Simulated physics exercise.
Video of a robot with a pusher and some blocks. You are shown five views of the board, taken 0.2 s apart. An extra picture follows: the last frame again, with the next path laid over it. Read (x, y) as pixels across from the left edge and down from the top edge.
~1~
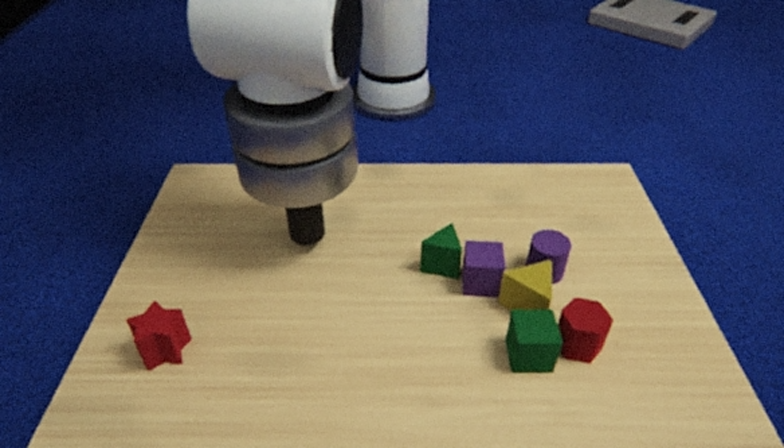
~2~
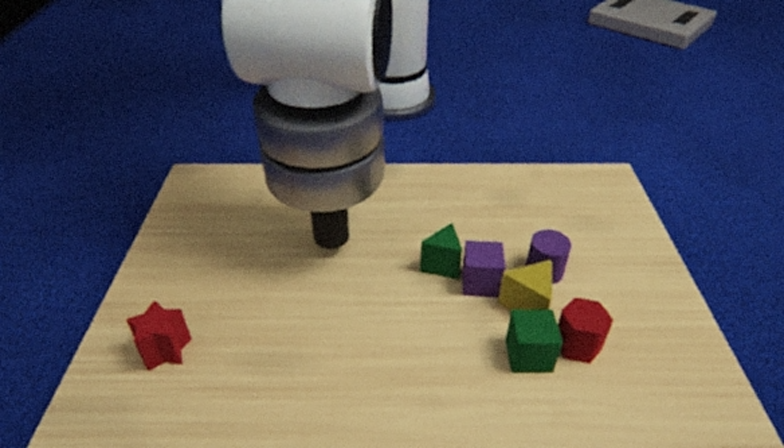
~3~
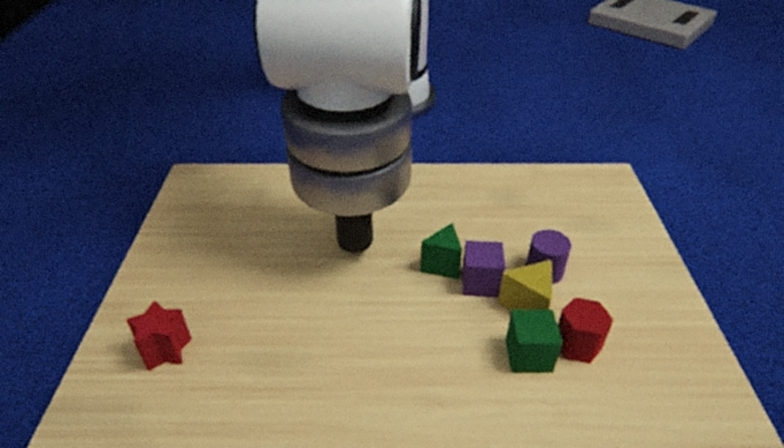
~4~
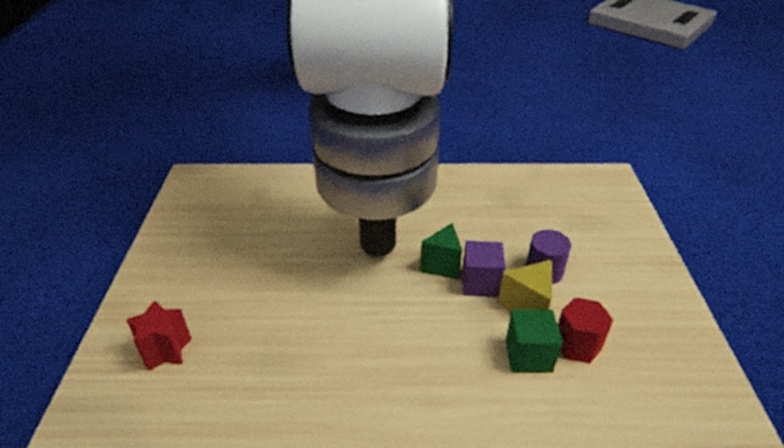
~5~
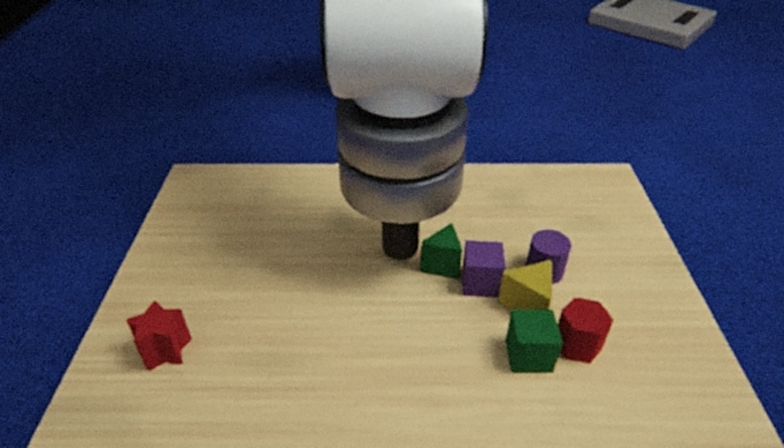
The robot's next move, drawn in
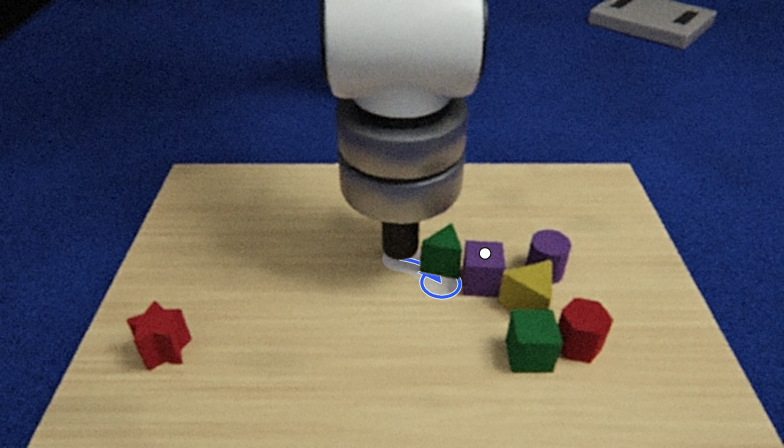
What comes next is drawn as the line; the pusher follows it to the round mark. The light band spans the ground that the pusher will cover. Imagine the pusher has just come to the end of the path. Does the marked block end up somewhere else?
Short answer: Yes.
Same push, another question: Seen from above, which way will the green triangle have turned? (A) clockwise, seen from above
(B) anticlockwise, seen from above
I choose B.
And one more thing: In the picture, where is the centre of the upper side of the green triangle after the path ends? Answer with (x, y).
For the centre of its top, I'd go with (471, 243).
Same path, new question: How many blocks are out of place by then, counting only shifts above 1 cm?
Displaced: Two.
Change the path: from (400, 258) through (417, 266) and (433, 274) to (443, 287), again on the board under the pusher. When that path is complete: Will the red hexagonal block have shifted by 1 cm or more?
No, I don't think so.
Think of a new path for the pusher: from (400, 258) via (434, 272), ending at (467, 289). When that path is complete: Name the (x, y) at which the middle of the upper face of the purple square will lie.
Pixel (522, 255).
The line goes from (400, 258) via (418, 262) and (432, 271), ending at (441, 283); the dot is on the purple square.
On the path given first. Halfway along, pusher (426, 257); green triangle (459, 240), turned 30° anticlockwise; purple square (499, 254), turned 20° clockwise.
At the end, pusher (441, 273); green triangle (471, 243), turned 70° anticlockwise; purple square (504, 253), turned 35° clockwise; yellow triangle unmoved.
